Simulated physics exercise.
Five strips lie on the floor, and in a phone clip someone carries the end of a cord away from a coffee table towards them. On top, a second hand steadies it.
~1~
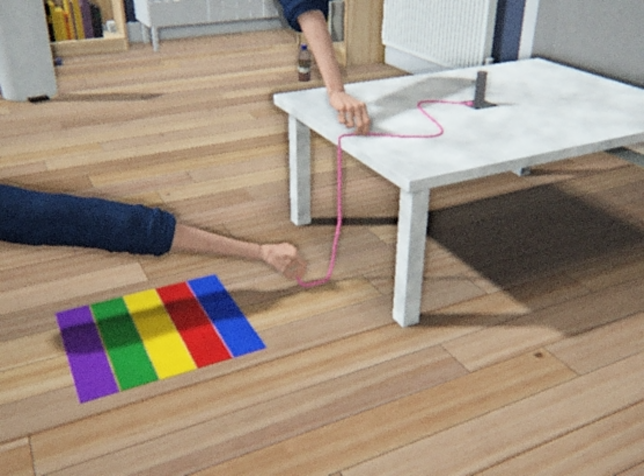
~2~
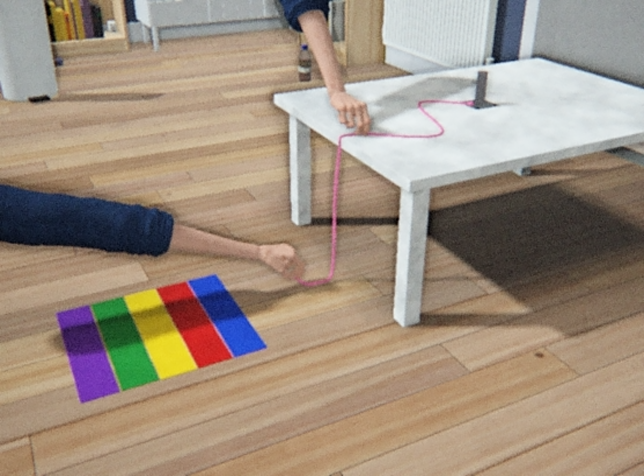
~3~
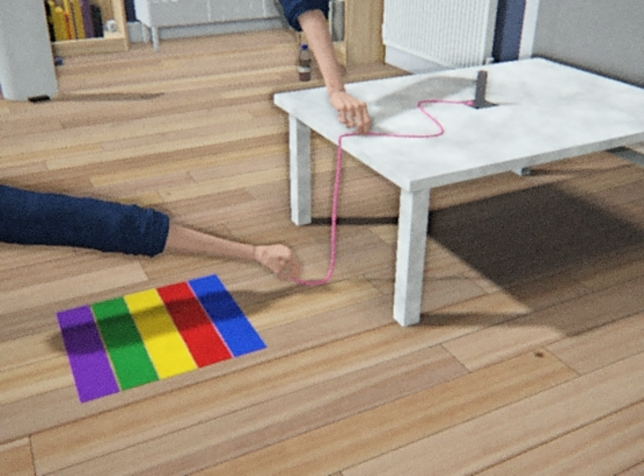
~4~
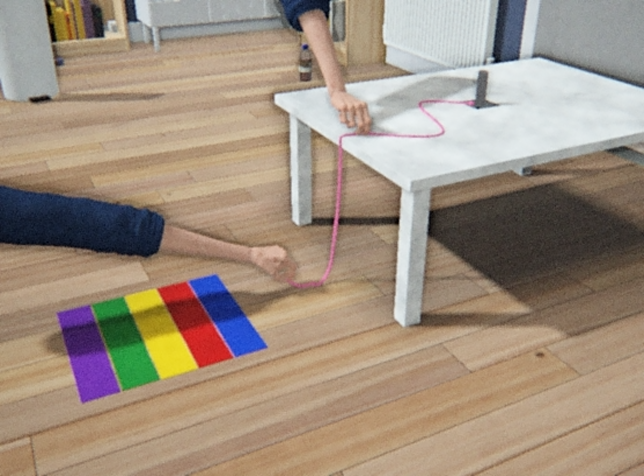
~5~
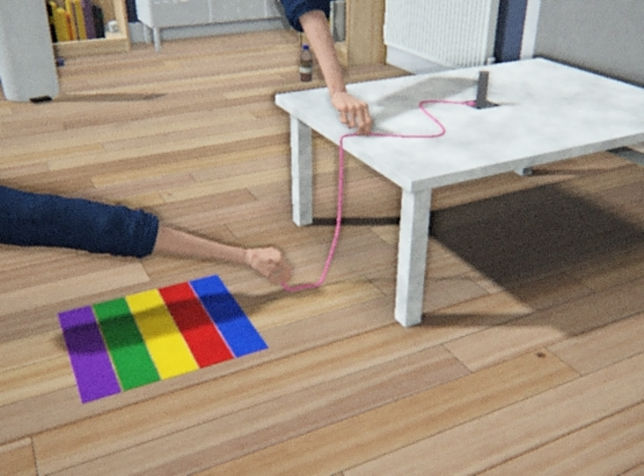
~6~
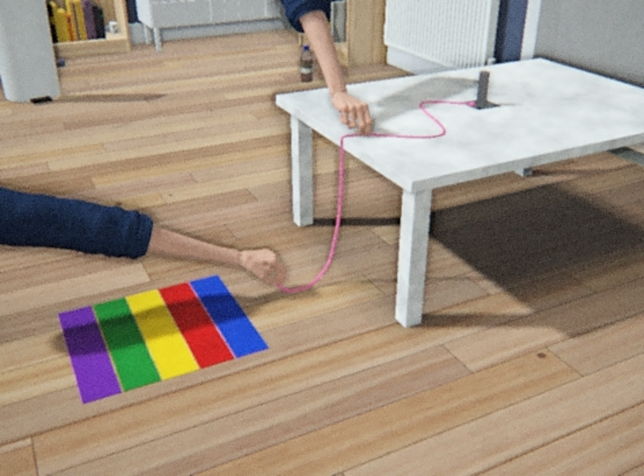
The clip opens on a pink cord running from a small dark post across a white coffee table, under one hand and over the edge, to a fist near the floor. The fist draws the cord's end slightly left, towards five coloured strips, while the hand on the tabletop barely moves.
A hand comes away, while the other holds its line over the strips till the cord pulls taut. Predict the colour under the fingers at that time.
The purple one.
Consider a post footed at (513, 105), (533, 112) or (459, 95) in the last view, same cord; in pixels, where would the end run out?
Going through the tries, you get (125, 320), then (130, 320), then (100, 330).
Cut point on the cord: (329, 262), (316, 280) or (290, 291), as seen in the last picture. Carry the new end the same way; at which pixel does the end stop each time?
(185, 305), (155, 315), (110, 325).
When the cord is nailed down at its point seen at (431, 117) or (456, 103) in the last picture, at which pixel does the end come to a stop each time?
Try one gives about (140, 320); try two, about (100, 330).
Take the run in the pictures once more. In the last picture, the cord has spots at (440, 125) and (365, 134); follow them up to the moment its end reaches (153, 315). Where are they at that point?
You'll find them at (380, 129) and (327, 200).
A little later, end near (153, 315); over yellow.
Next, end near (112, 326); over green.
When it is tight, end near (88, 332); over purple. The end stops over the purple strip.
